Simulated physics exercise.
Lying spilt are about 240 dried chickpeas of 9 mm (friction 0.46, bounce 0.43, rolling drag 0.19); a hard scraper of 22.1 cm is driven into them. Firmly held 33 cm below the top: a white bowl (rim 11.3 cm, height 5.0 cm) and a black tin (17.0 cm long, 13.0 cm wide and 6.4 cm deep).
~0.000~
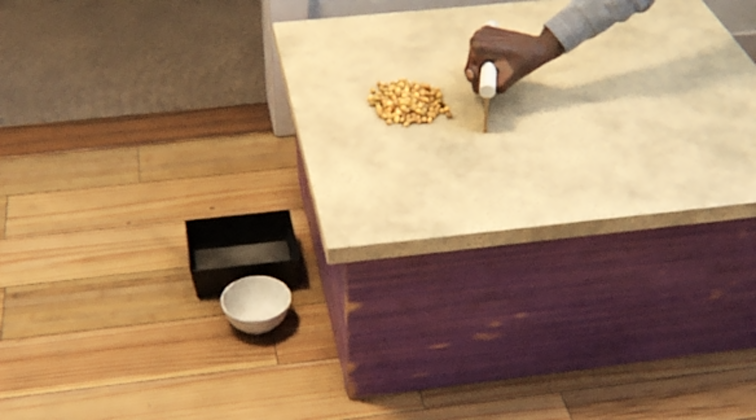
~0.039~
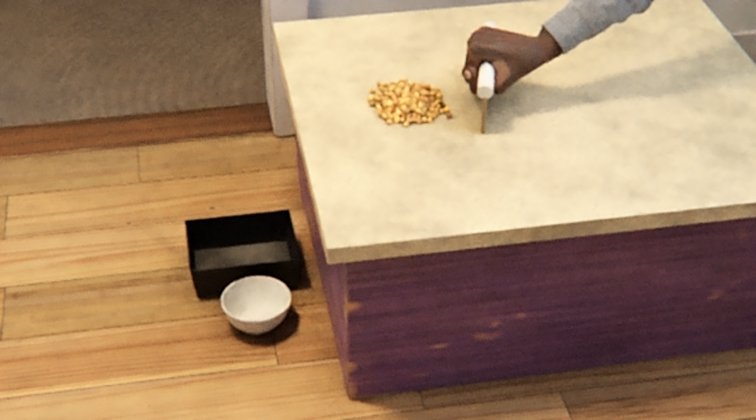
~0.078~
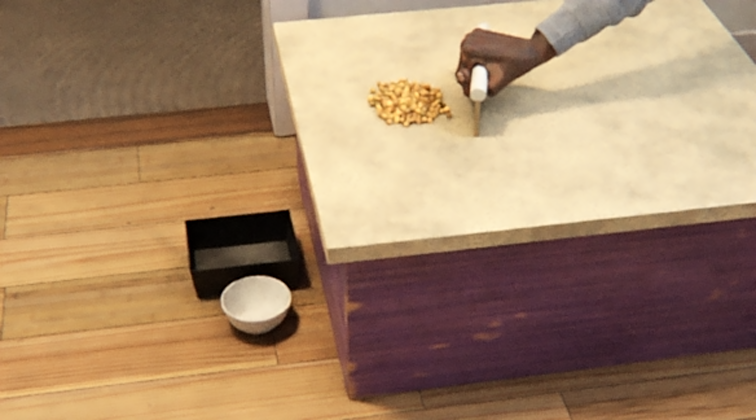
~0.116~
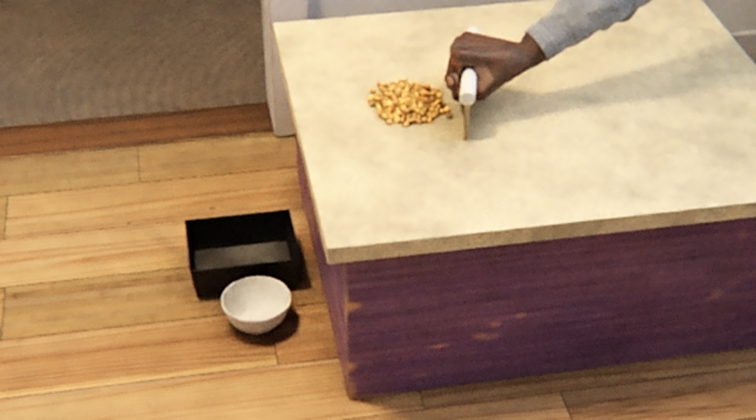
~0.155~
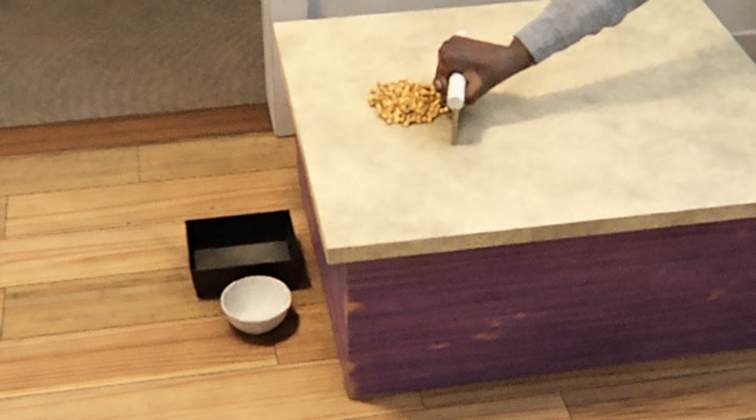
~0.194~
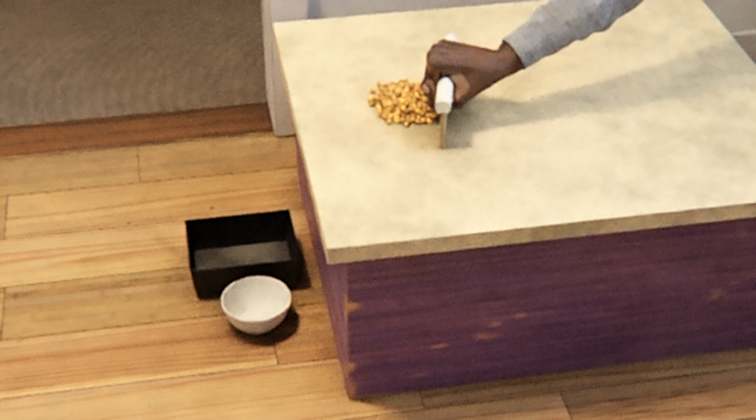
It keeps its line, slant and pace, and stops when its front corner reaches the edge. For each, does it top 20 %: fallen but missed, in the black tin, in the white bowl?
Share check for missed: Not more, for the black tin: Not more, for the white bowl: Not more.
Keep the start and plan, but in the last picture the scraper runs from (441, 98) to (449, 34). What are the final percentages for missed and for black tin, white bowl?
Final split - missed 40, black tin 35, white bowl 0.
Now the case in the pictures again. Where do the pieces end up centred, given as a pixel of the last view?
I'd put it somewhere around (316, 110) in the last picture.
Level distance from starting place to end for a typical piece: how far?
16 cm.
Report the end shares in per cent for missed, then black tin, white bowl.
Missed: 10 %; black tin: 5 %; white bowl: 10 %.
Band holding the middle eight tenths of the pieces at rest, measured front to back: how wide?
Roughly 20 cm from front to back.
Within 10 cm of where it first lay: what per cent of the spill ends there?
35 per cent, about.
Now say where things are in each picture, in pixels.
Scraper from (487, 103) to (491, 38); moved 0.0 cm; 0 pieces shifted; middle of the spill at (408, 95); white bowl at (256, 298); black tin at (241, 239), in the first frame.
Scraper from (485, 104) to (489, 39); moved 0.4 cm; 0 pieces shifted; middle of the spill at (408, 95), in the second frame.
Scraper from (478, 107) to (483, 41); moved 1.8 cm; 0 pieces shifted; middle of the spill at (408, 95), in the third frame.
Scraper from (467, 111) to (473, 44); moved 3.9 cm; 0 pieces shifted; middle of the spill at (408, 95), in the fourth frame.
Scraper from (455, 115) to (462, 48); moved 6.2 cm; 0 pieces shifted; middle of the spill at (408, 95), in the fifth frame.
Scraper from (443, 119) to (450, 51); moved 8.5 cm; 10 pieces shifted; middle of the spill at (408, 95); white bowl at (256, 298); black tin at (241, 239). Its speed is about 0.59 m/s, heading 23 degrees towards the viewer, in the sixth frame.
Then, at 0.42 s, scraper 22 cm from its start, spill 16 cm wide; still on top 100 %.
Then, at 0.64 s, scraper 31 cm from its start, spill 19 cm wide; off the edge, not caught 5 %, still on top 95 %.
Then, at 0.83 s, scraper 31 cm from its start, spill 20 cm wide; white bowl 5 %, black tin 5 %, off the edge, not caught 15 %, still on top 75 %.
At rest (1.7 s), white bowl 10 %, black tin 5 %, fallen but missed 10 %, still on top 75 %.
